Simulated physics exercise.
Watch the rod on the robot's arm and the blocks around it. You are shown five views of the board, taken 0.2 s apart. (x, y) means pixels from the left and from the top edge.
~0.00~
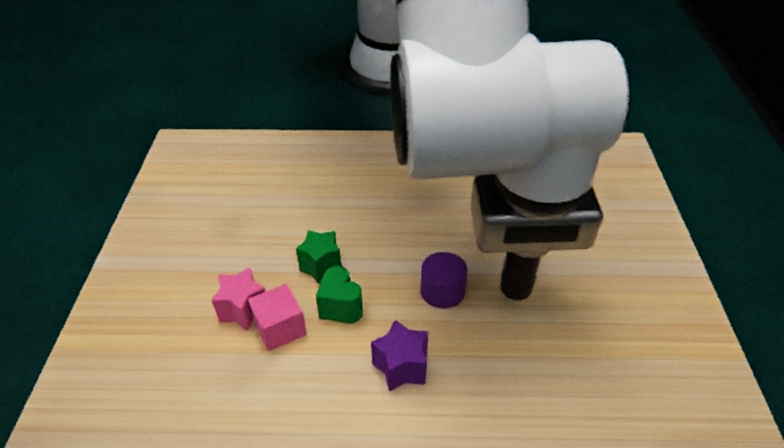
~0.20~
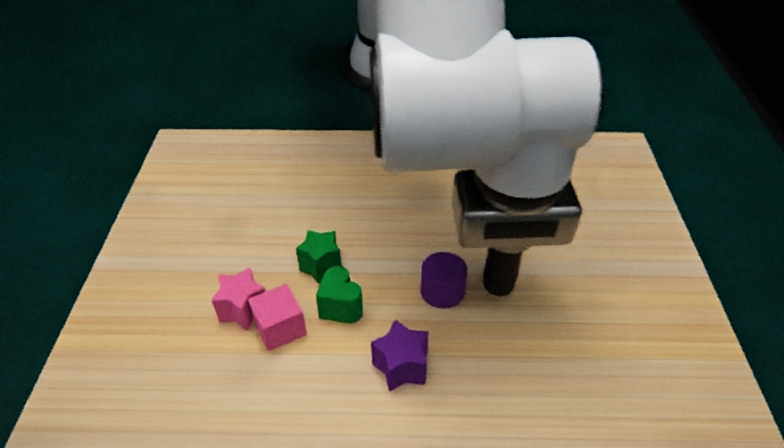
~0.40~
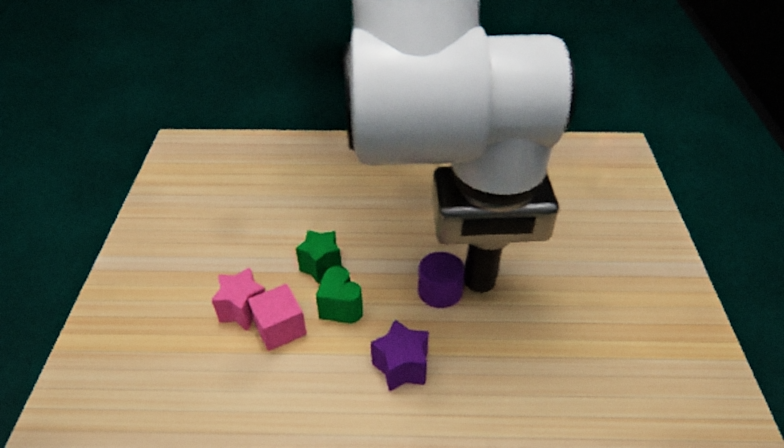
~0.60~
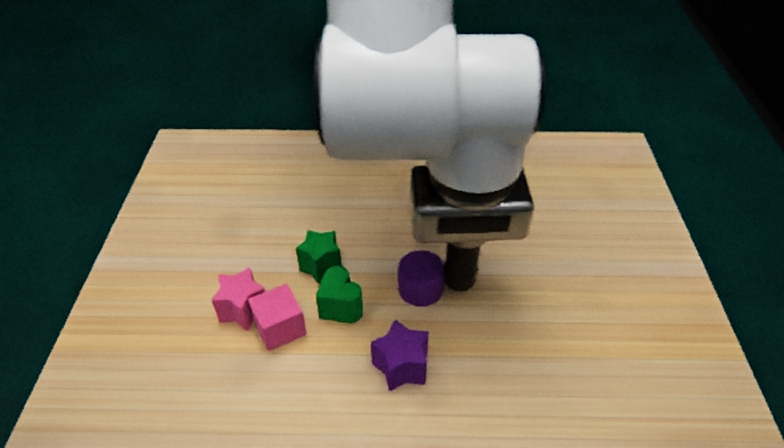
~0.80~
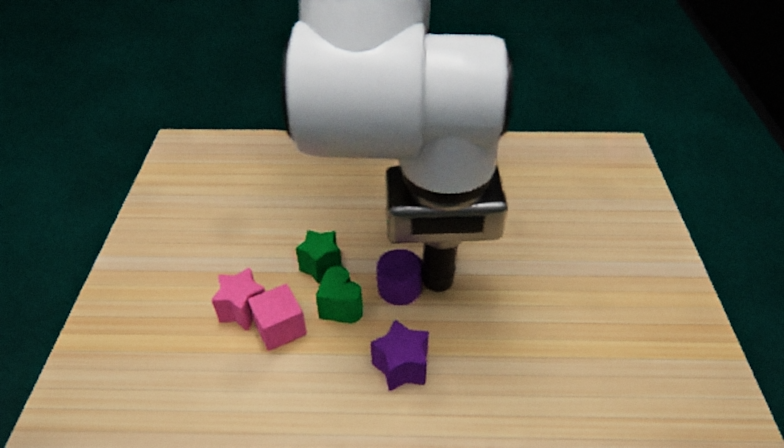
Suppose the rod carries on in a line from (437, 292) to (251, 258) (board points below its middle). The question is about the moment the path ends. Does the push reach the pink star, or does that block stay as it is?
It will be nudged away from its spot.
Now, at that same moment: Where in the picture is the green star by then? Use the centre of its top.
Top centre: (226, 220).
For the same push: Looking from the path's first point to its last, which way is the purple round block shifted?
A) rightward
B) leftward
Choice B: Leftward.
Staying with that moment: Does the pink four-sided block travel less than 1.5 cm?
That would be a yes.
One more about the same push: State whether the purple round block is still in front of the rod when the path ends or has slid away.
Slipped loose.
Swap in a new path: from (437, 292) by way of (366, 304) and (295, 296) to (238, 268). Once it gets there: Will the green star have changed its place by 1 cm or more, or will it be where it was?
Once the path ends, it is somewhere new.
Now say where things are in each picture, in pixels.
Tip of the rod at (516, 289), middles of tops, pink star at (237, 287), pink four-sided block at (275, 305), green star at (319, 243), green heart-shaped block at (338, 284), purple round block at (445, 268), in the first frame.
Rod at (499, 285), nothing pushed, in the second frame.
Rod at (480, 281), purple round block at (442, 267), in the third frame.
Rod at (460, 280), purple round block at (421, 266), in the fourth frame.
Rod at (438, 280), pink star at (237, 287), pink four-sided block at (275, 305), green star at (319, 243), green heart-shaped block at (338, 284), purple round block at (400, 265), in the fifth frame.
The first path, step by step. One third of the way, rod at (372, 268); green star at (296, 238), turned 15° clockwise; green heart-shaped block at (325, 286), turned 50° anticlockwise; purple round block at (333, 256).
Two thirds of the way, rod at (309, 257); green star at (269, 232), turned 90° clockwise; green heart-shaped block at (322, 287), turned 60° anticlockwise; purple round block at (271, 260).
At the end, rod at (248, 246); pink star at (222, 295), turned 55° anticlockwise; pink four-sided block unmoved; green star at (226, 220), turned 130° clockwise; green heart-shaped block at (322, 287), turned 60° anticlockwise; purple round block at (224, 261).
